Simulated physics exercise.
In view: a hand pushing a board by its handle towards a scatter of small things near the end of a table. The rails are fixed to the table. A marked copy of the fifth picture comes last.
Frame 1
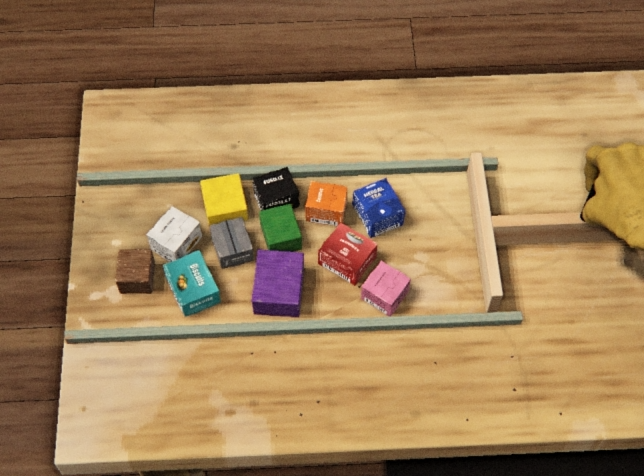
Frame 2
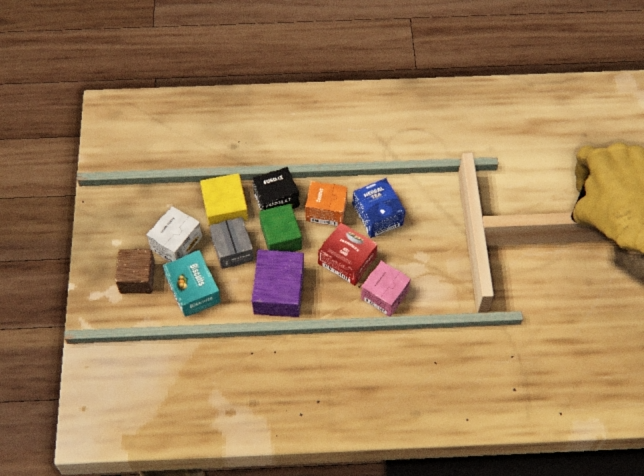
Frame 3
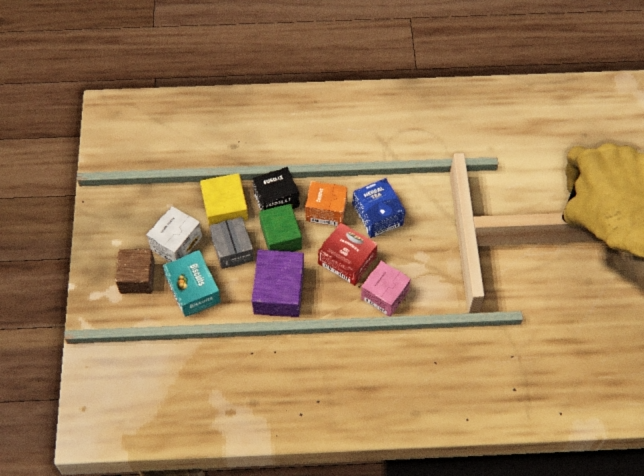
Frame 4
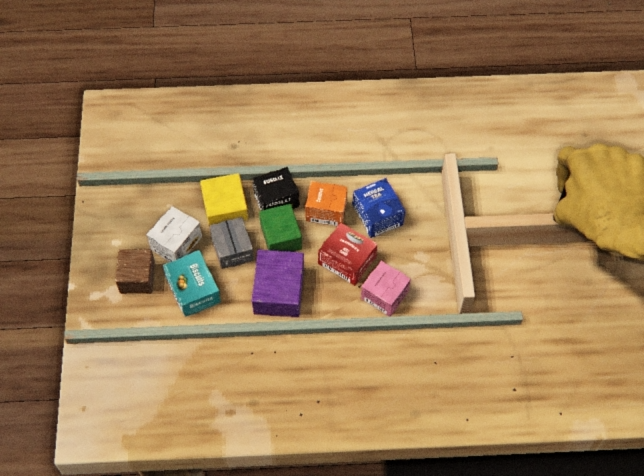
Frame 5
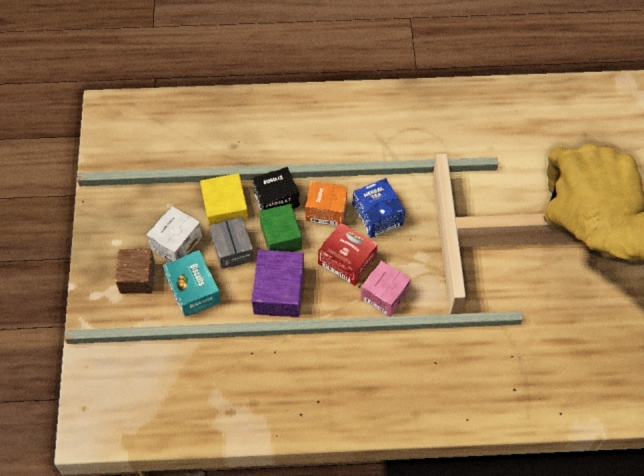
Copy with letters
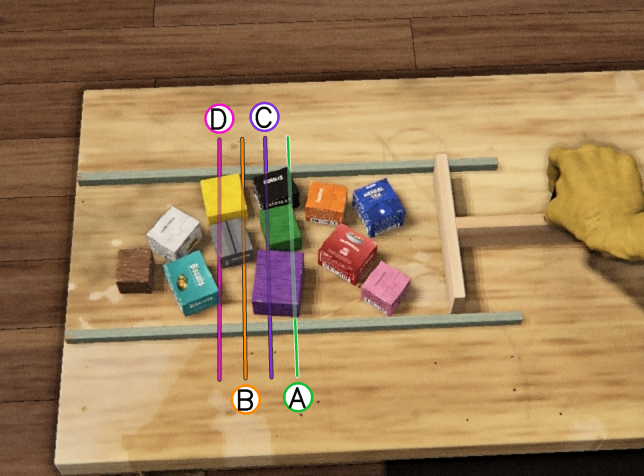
The clip opens on small coloured boxes and blocks scattered between two pale green strips on a wooden table, with a wooden board to their right. A yellow-gloved hand pushes the board's handle, sliding it slowly left a short way, narrowing the gap while the scattered pieces stay still.
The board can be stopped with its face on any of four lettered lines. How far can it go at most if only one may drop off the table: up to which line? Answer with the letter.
No farther than D.
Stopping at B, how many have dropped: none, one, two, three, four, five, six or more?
By then, none.
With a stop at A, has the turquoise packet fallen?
No.
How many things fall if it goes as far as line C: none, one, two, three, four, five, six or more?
In all, none.
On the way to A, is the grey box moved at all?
By then, yes.
On the marked copy, A at (292, 249); B at (244, 251); C at (268, 250); D at (220, 252).
With D. Early on, board (369, 226); pink packet (342, 296); black packet (262, 192).
Further on, board (286, 229); brown block (130, 270); yellow block (144, 198).
At the end, board (222, 232); brown block (71, 273); yellow block (83, 200); none fallen.
As for the rest, A is within the limit but short; B is within the limit but short; C is within the limit but short.
